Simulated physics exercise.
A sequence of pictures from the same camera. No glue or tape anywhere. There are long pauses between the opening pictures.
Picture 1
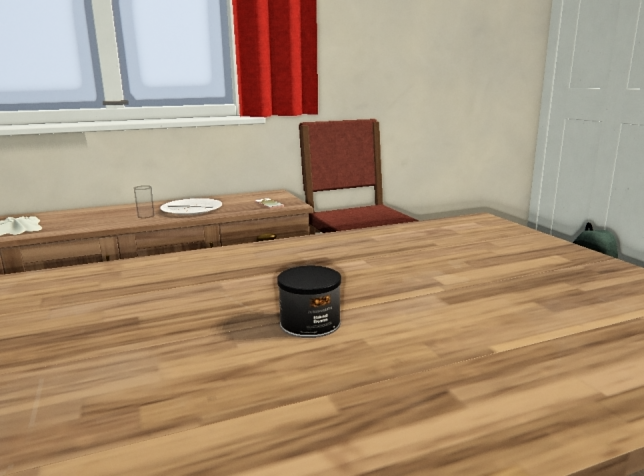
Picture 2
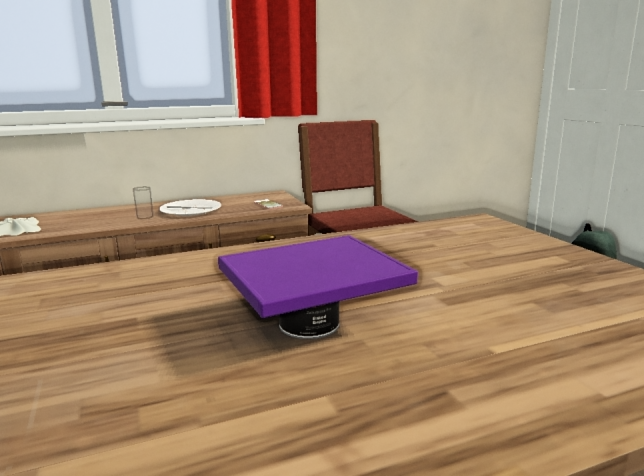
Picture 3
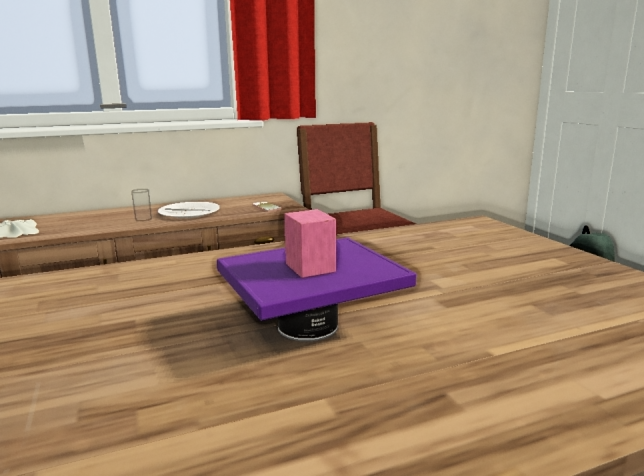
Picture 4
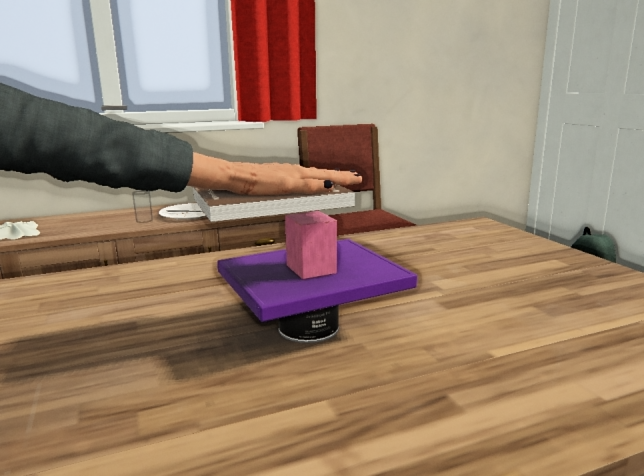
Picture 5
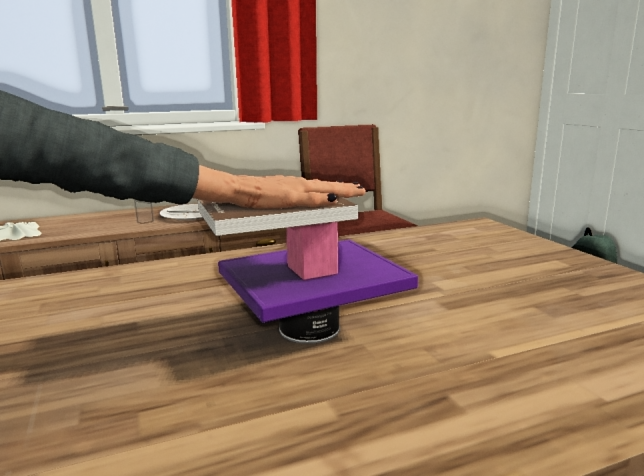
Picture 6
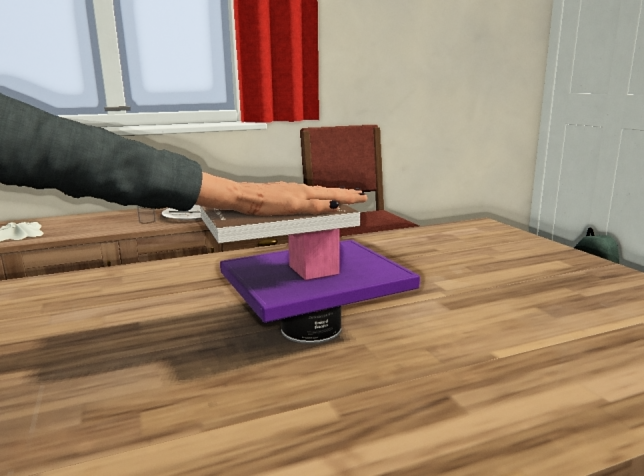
We see a black tub on a wooden table, then a purple tray on top of it and a pink block on the tray. A hand from the left lowers a brown book with pale page edges onto the block.
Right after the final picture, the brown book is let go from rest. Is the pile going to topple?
I predict a tumble.
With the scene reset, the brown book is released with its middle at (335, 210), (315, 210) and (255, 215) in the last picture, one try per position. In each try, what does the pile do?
Well, in the first case it tumbles down, in the second it stays steady, and in the third it tumbles down.
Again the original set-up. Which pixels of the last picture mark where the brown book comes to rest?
End position: Approximately (160, 366).
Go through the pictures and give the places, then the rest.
The last thing is not in view yet; black tub (310, 301), in the first picture.
The last thing is not in view yet, in the second picture.
The last thing is not in view yet; purple tray (312, 272), in the third picture.
On its way; brown book (271, 196), in the fourth picture.
On its way; brown book (275, 208); pink block (312, 245), in the fifth picture.
In place under the hand; brown book (277, 215); purple tray (315, 274), in the sixth picture.
Then, 0.40 s on from there, brown book now fallen.
Then, 0.50 s on from there, things are still on the move.
Then, 0.70 s on from there, as before.
In the end, fallen, brown book; the other 3 unmoved. At the end, from the last picture's camera, brown book near (160, 366). The pile comes apart.
